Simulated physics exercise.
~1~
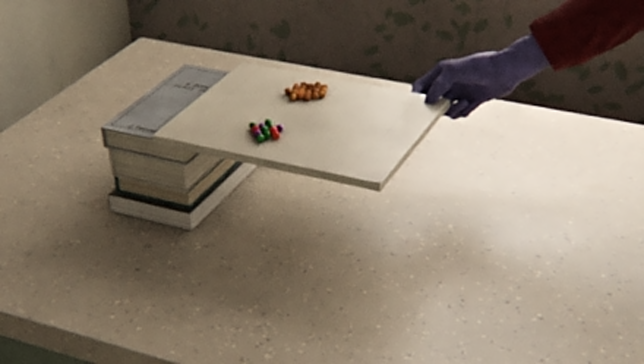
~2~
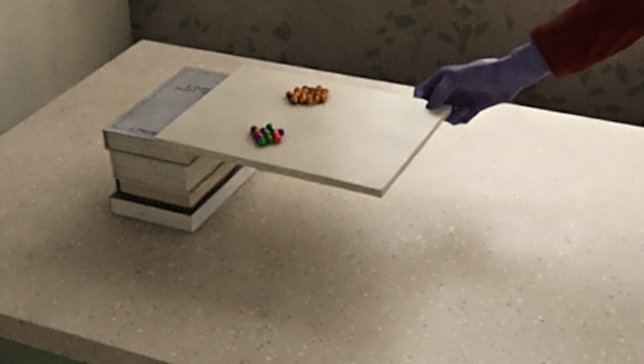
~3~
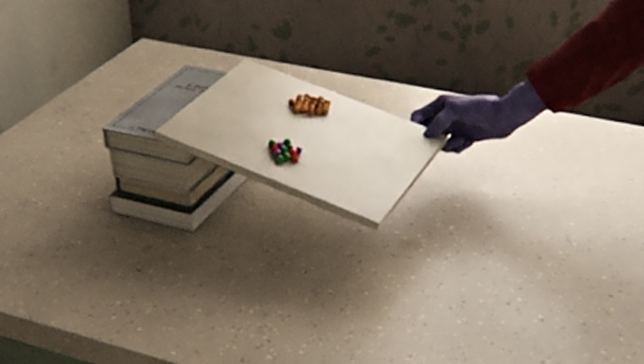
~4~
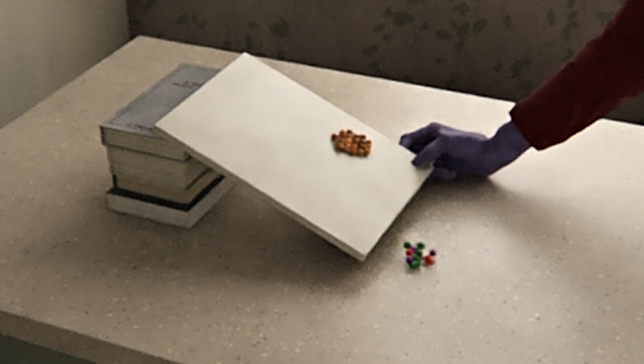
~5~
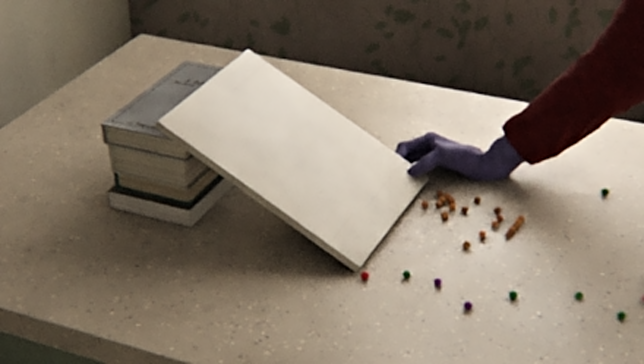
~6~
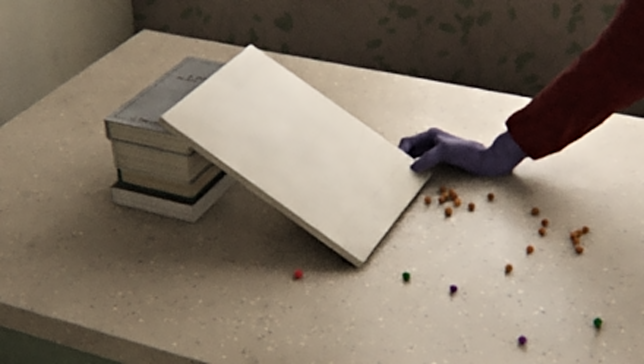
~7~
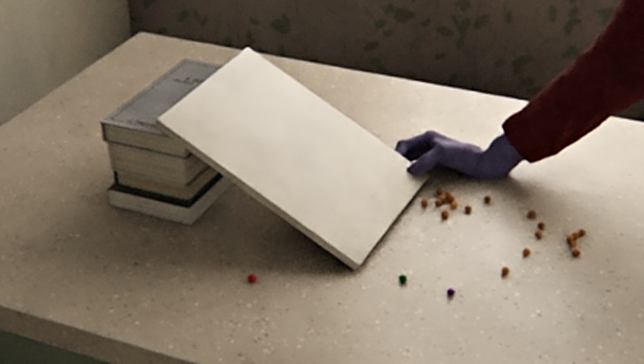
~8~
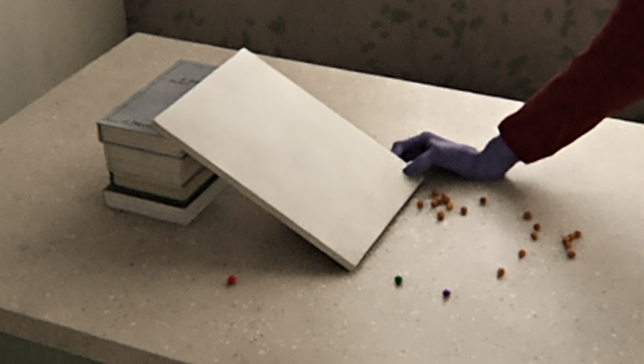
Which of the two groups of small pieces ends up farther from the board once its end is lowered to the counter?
The multicoloured group at the front goes farther, with several of its beads rolling out of view, while the orange pieces from the back settle closer to the board.
